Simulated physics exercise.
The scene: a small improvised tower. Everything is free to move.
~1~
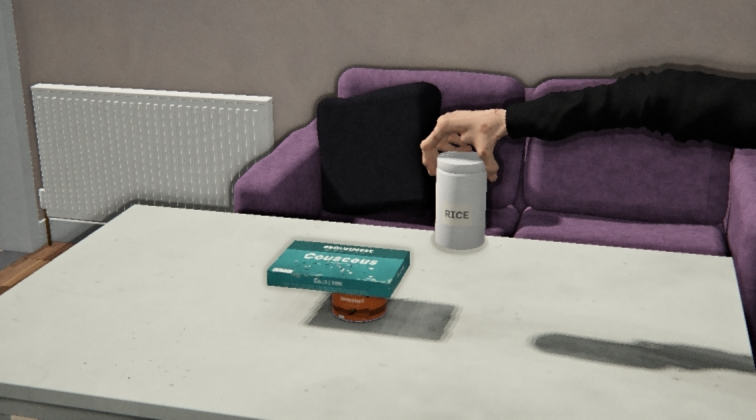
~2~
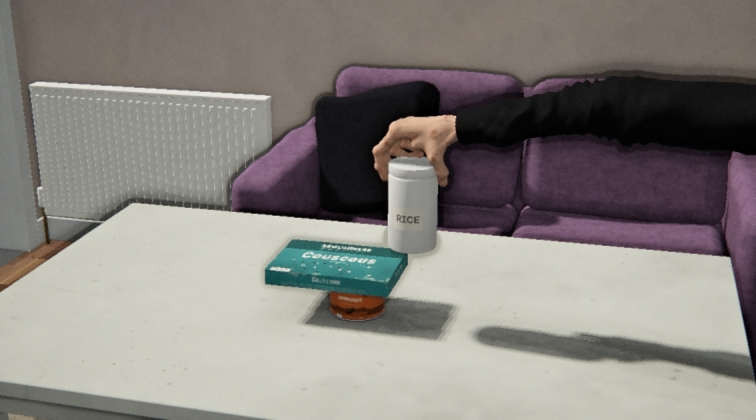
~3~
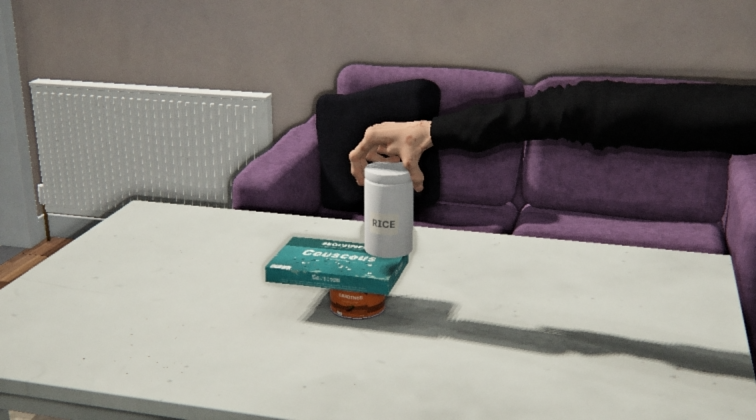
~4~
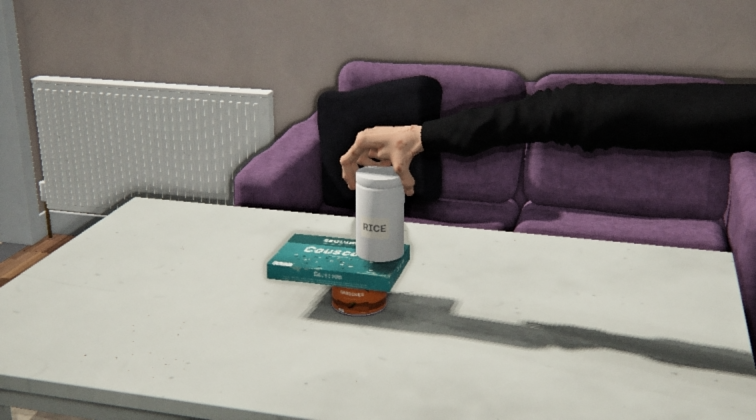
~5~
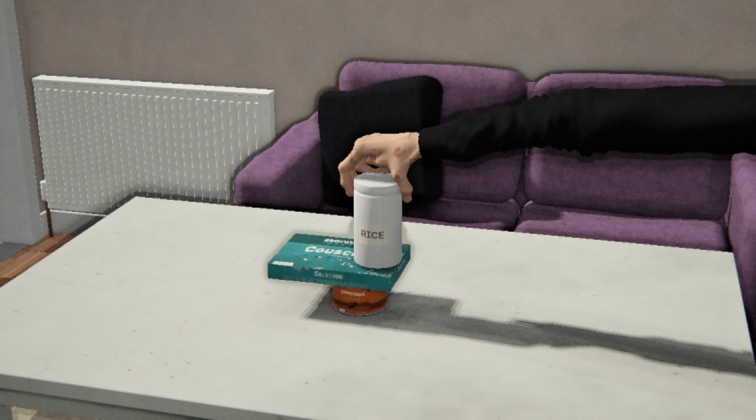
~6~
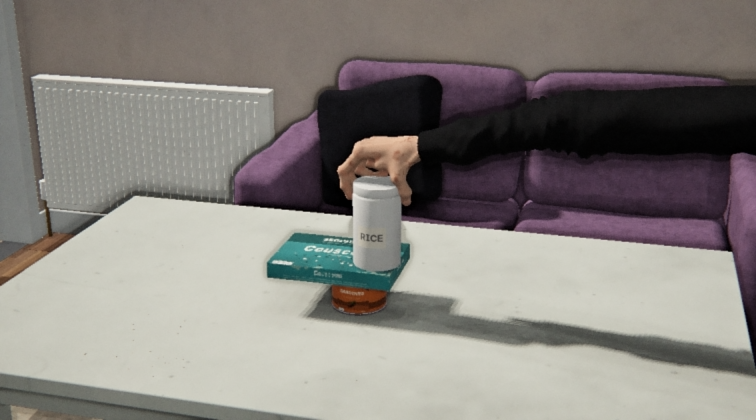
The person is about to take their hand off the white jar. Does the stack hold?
As it turns out, it keeps its balance.
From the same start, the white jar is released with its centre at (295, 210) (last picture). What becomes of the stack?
Then it comes apart.
Then, 0.20 s later than the last frame, all is still.
Then, 0.50 s later than the last frame, white jar resting near (377, 224).
When it is over, all 3 as before. End places, in pixels of the last picture, white jar near (377, 224). The stack holds.
